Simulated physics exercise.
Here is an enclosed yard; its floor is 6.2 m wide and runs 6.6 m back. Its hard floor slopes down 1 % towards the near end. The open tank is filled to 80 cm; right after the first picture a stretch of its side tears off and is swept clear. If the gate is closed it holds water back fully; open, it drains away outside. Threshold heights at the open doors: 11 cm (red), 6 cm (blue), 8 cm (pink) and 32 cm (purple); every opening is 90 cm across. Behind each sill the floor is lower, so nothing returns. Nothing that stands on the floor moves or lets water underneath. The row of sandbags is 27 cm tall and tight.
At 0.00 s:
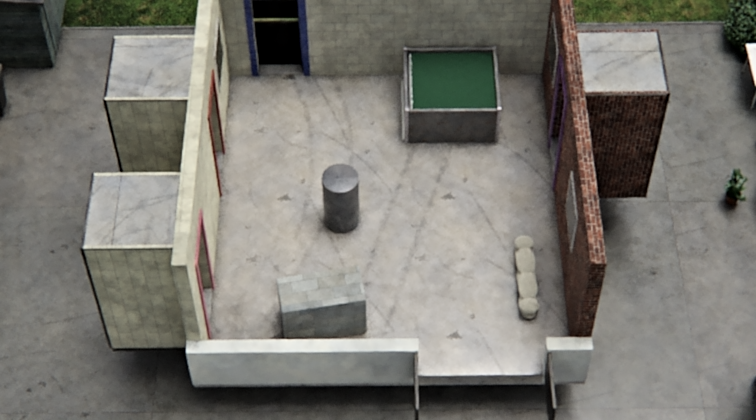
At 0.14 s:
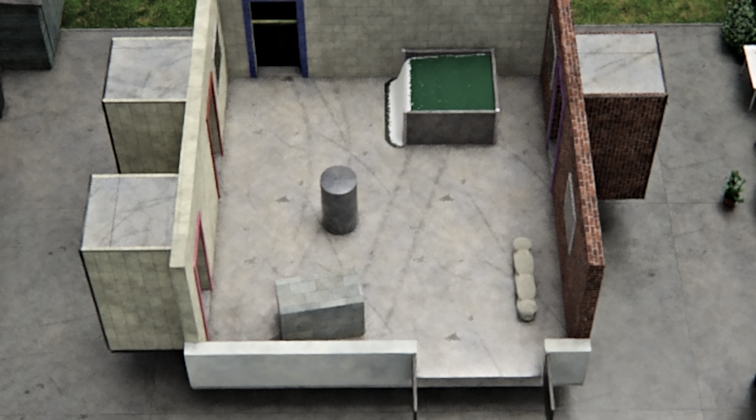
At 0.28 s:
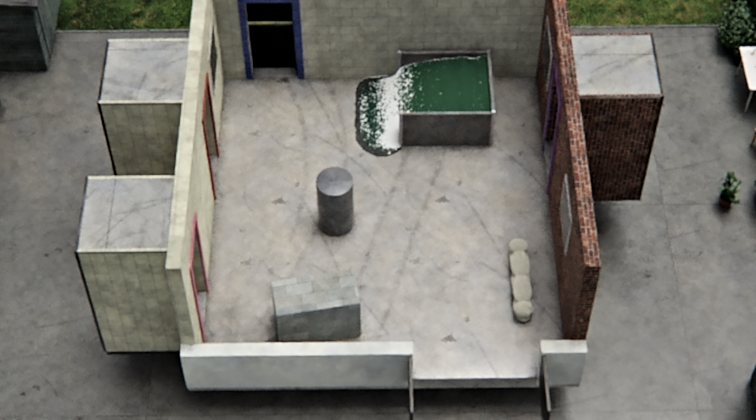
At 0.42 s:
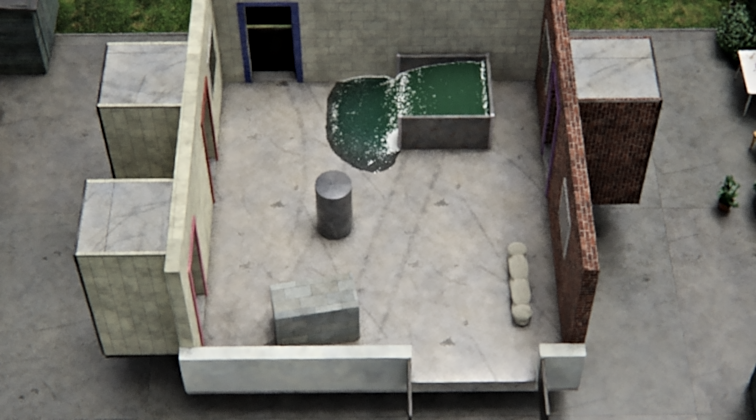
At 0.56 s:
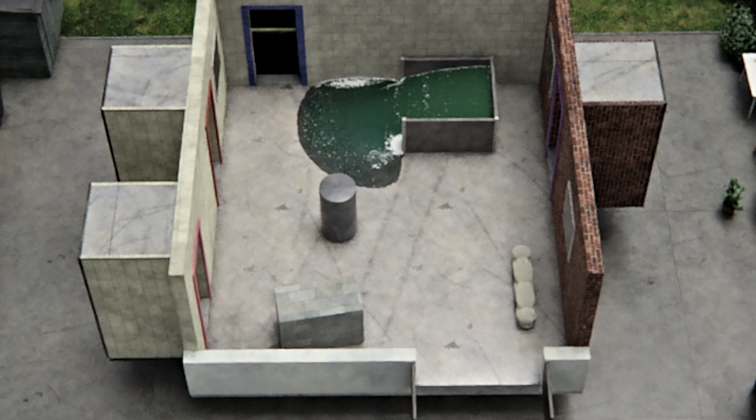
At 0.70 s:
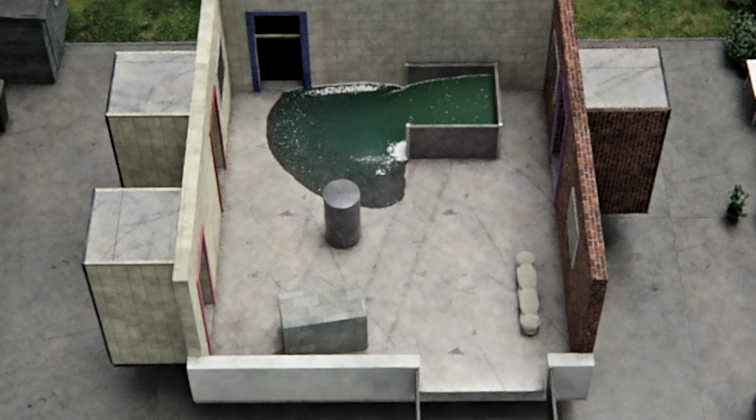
Green water pours from the left side of an open grey tank at the back of a walled yard, seen from high above the near end. A grey cylinder, an angular block and a row of pale rounded stones stand on the pale floor, between a cream left wall and red-brick right wall. The foamy-edged sheet widens leftward and forward to the cylinder, while the view shifts slightly.
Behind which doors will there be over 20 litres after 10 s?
Door by door: At the red door it goes over the limit; at the blue door it goes over the limit; at the pink door it goes over the limit; at the purple door it does not reach the limit.
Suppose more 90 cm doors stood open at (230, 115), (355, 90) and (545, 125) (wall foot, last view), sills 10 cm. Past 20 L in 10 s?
In that order: Above, past it, below.
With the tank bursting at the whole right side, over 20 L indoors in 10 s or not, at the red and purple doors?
Against that limit: Red not over, purple under.
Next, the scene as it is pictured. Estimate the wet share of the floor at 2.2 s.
About 35 per cent.
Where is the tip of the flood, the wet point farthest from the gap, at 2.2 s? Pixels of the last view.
Around (215, 301).
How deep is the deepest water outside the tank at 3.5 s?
Roughly 30 cm.
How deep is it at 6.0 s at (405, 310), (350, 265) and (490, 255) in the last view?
In that order: 3, 1 and 0 cm.
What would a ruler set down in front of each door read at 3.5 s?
Depths in cm: Red 14, blue 16, pink 9, purple 0.
After 1.4 s water covers 30 % of the floor and is deepest (48 cm) near (231, 95); red door 20 cm at the sill, 3 L in, blue door 12 cm at the sill, 1 L in, pink door not reached, purple door not reached.
After 2.2 s water covers 35 % of the floor and is deepest (40 cm) near (231, 95); red door 25 cm at the sill, 44 L in, blue door 17 cm at the sill, 15 L in, pink door not reached, purple door not reached.
After 3.5 s water covers 45 % of the floor and is deepest (30 cm) near (209, 380); red door 14 cm at the sill, 83 L in, blue door 16 cm at the sill, 78 L in, pink door 9 cm at the sill, 0 L in, purple door not reached.
After 6.0 s water covers 70 % of the floor and is deepest (20 cm) near (219, 380); red door 7 cm at the sill, 87 L in, blue door 7 cm at the sill, 127 L in, pink door 14 cm at the sill, 20 L in, purple door not reached.
After 10.0 s water covers 85 % of the floor and is deepest (10 cm) near (209, 380); red door 3 cm at the sill, 87 L in, blue door 2 cm at the sill, 129 L in, pink door 9 cm at the sill, 85 L in, purple door 5 cm at the sill, 0 L in.
